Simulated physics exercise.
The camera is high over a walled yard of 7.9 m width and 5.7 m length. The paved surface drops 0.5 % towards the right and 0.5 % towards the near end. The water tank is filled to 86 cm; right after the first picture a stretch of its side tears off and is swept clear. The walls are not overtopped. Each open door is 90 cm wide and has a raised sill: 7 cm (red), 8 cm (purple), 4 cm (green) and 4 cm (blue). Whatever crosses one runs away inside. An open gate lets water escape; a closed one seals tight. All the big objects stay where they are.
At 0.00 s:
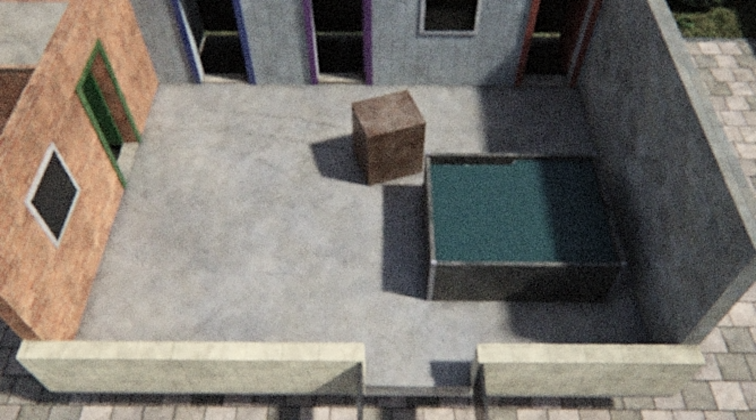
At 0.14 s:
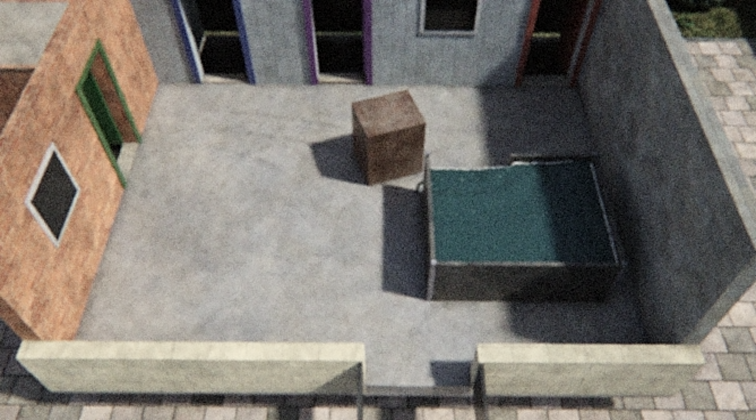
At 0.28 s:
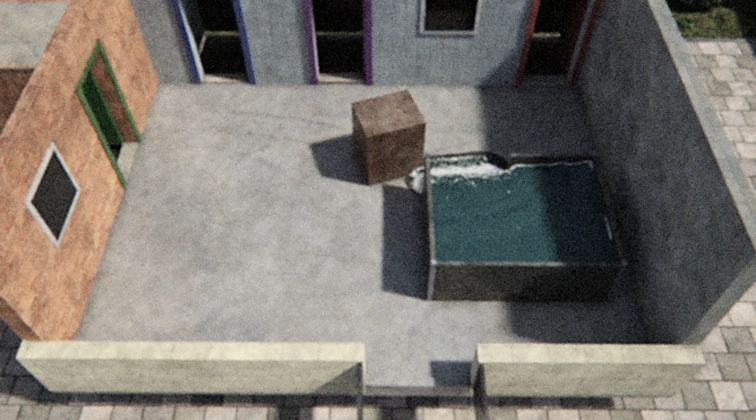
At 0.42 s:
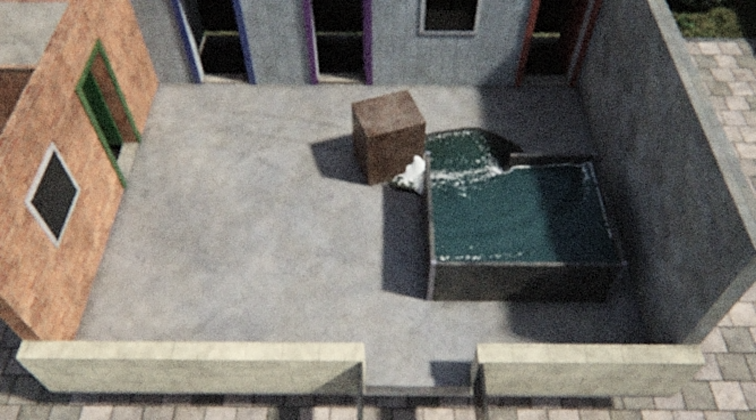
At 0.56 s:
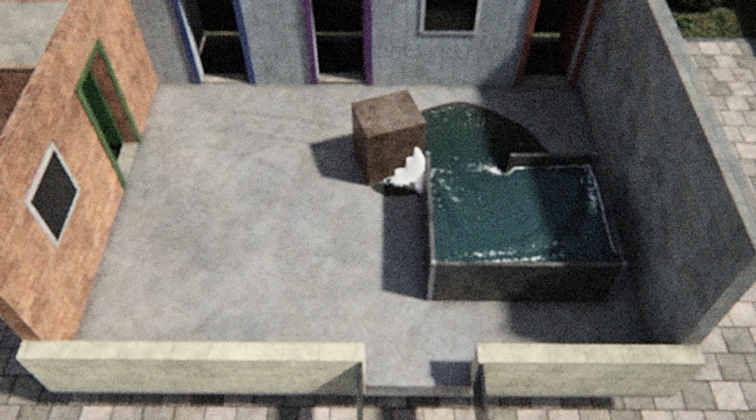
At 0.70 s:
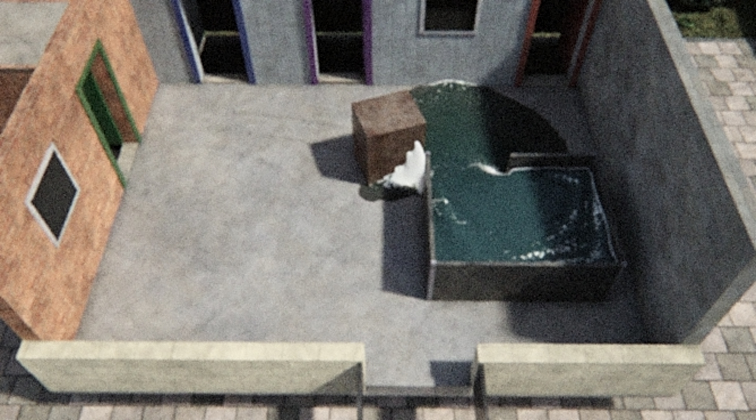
Dark green water pours from the tank's far side and spreads toward the back wall.
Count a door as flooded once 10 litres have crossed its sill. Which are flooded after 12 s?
The water let in: At the red door it goes over the limit; at the purple door it passes the limit; at the green door it exceeds the limit; at the blue door it passes the limit.
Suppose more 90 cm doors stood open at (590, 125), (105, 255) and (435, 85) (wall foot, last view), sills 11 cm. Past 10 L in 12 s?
In that order: Past it, below, over.
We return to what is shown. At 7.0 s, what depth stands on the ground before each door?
In cm: Red 15, purple 8, green 10, blue 6.
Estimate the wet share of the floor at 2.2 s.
Some 45 per cent of it.
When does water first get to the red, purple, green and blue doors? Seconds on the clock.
Arrival: Red 1.0 s, purple 1.2 s, green 3.0 s, blue 2.0 s.
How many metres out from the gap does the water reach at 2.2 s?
Roughly 5.4 m.
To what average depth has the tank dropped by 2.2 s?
About 44 cm.
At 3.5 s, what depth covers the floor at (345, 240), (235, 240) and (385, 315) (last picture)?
In that order: 2, 1 and 1 cm.
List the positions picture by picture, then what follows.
The first frame shows still water, 86 cm deep, in the water tank at (518, 209).
In the second frame, water pours out on the water tank's far side and has run 0.7 m, to (419, 191); typically 8 cm deep outside, 86 cm at the water tank's back.
In the third frame, the front is at a hidden place, 1.0 m from the gap on the water tank's far side; 1.1 m2 of floor is under water; 86 cm left at the back of the water tank.
In the fourth frame, water pours out on the water tank's far side and has run 1.5 m, to (475, 131); typically 12 cm deep outside, 83 cm at the water tank's back.
In the fifth frame, water pours out on the water tank's far side and has run 2.1 m, to (465, 105); typically 9 cm deep outside, 76 cm at the water tank's back.
In the sixth frame, water pours out on the water tank's far side and has run 2.7 m, to (425, 87); typically 7 cm deep outside, 72 cm at the water tank's back.
After 1.4 s water covers 25 % of the floor and is deepest (56 cm) near (422, 174); red door 18 cm at the sill, 9 L in, purple door 10 cm at the sill, 0 L in, green door not reached, blue door not reached.
After 2.2 s water covers 45 % of the floor and is deepest (44 cm) near (438, 94); red door 19 cm at the sill, 48 L in, purple door 14 cm at the sill, 9 L in, green door not reached, blue door 4 cm at the sill, 0 L in.
After 3.5 s water covers 70 % of the floor and is deepest (34 cm) near (563, 88); red door 23 cm at the sill, 148 L in, purple door 12 cm at the sill, 26 L in, green door 12 cm at the sill, 5 L in, blue door 5 cm at the sill, 0 L in.
After 7.0 s water covers 95 % of the floor and is deepest (20 cm) near (647, 370); red door 15 cm at the sill, 321 L in, purple door 8 cm at the sill, 37 L in, green door 10 cm at the sill, 80 L in, blue door 6 cm at the sill, 5 L in.
After 12.0 s water covers 100 % of the floor and is deepest (12 cm) near (647, 370); red door 9 cm at the sill, 375 L in, purple door 4 cm at the sill, 38 L in, green door 8 cm at the sill, 112 L in, blue door 6 cm at the sill, 25 L in.
